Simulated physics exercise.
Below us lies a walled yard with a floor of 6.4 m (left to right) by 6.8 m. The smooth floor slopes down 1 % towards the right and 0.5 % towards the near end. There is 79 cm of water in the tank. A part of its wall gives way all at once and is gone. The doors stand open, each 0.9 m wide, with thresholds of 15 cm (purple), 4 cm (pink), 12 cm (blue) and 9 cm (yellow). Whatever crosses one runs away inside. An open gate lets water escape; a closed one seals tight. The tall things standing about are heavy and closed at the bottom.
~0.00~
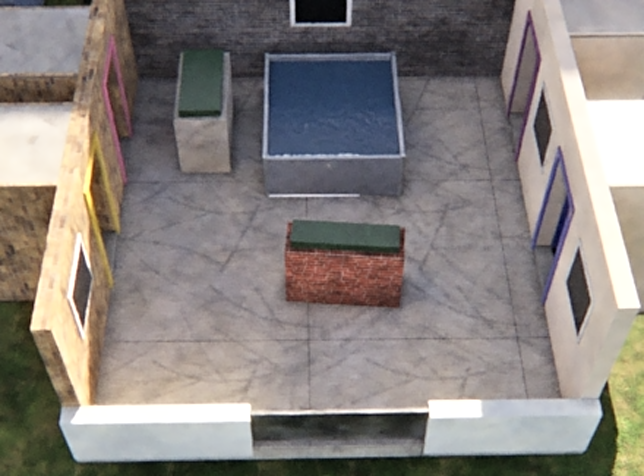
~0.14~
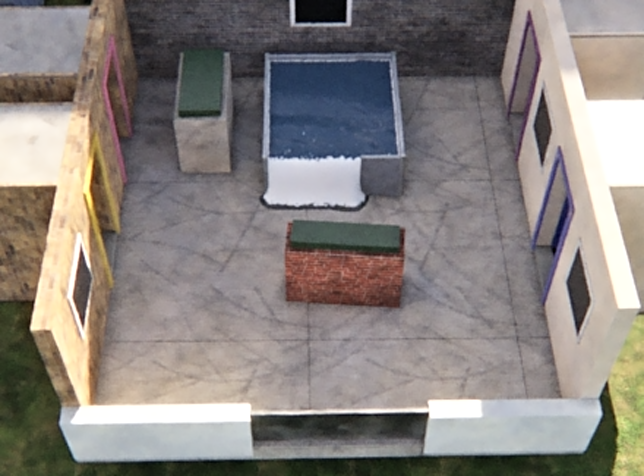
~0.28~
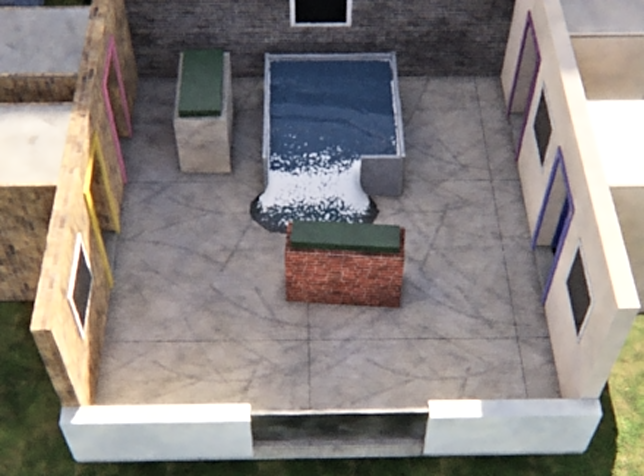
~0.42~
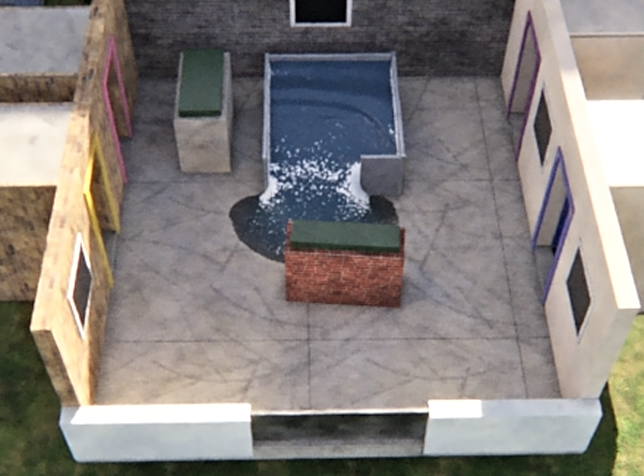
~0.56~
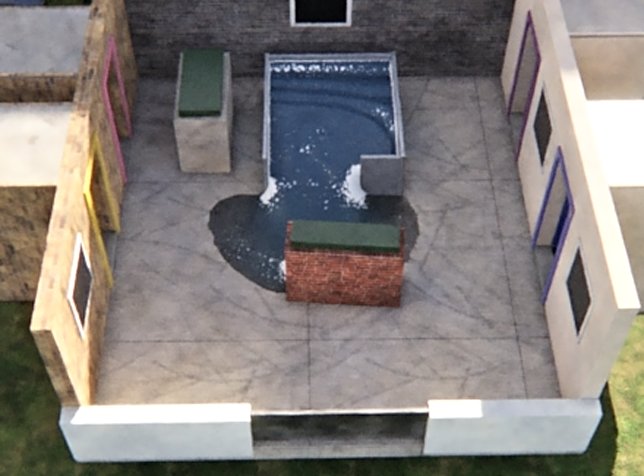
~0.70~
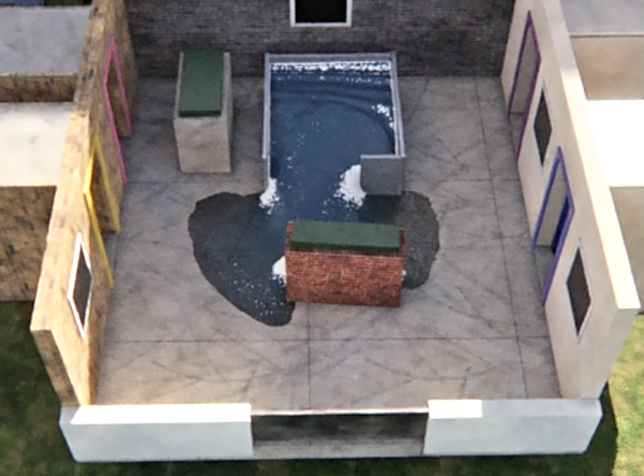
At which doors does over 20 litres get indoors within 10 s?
Within that time: At the purple door it stays under the limit; at the pink door it does not reach the limit; at the blue door it exceeds the limit; at the yellow door it passes the limit.
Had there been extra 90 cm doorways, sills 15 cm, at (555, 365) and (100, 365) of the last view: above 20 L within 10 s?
In turn: Below, above.
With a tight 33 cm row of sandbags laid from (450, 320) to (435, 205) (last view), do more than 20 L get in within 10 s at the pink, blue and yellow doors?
Then: Pink below, blue not over, yellow above.
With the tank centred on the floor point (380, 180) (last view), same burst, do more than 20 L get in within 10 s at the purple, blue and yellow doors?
Then: Purple below, blue past it, yellow past it.
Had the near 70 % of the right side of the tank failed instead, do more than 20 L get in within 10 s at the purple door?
Then: Purple above.
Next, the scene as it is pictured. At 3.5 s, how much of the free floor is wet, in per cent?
Near 65 per cent is wet.
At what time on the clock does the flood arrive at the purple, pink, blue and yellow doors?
Purple 2.6 s, pink 4.0 s, blue 1.6 s, yellow 1.8 s.
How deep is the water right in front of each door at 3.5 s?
Depths in cm: Purple 9, pink 0, blue 20, yellow 17.
After 1.4 s water covers 30 % of the floor and is deepest (54 cm) near (306, 267); purple door not reached, pink door not reached, blue door not reached, yellow door not reached.
After 2.2 s water covers 50 % of the floor and is deepest (50 cm) near (93, 432); purple door not reached, pink door not reached, blue door 22 cm at the sill, 28 L in, yellow door 10 cm at the sill, 0 L in.
After 3.5 s water covers 65 % of the floor and is deepest (30 cm) near (103, 351); purple door 9 cm at the sill, 0 L in, pink door not reached, blue door 20 cm at the sill, 99 L in, yellow door 17 cm at the sill, 41 L in.
After 6.0 s water covers 90 % of the floor and is deepest (24 cm) near (548, 426); purple door 6 cm at the sill, 0 L in, pink door 3 cm at the sill, 0 L in, blue door 23 cm at the sill, 137 L in, yellow door 12 cm at the sill, 84 L in.
After 10.0 s water covers 100 % of the floor and is deepest (20 cm) near (506, 128); purple door 13 cm at the sill, 0 L in, pink door 4 cm at the sill, 0 L in, blue door 15 cm at the sill, 217 L in, yellow door 5 cm at the sill, 89 L in.
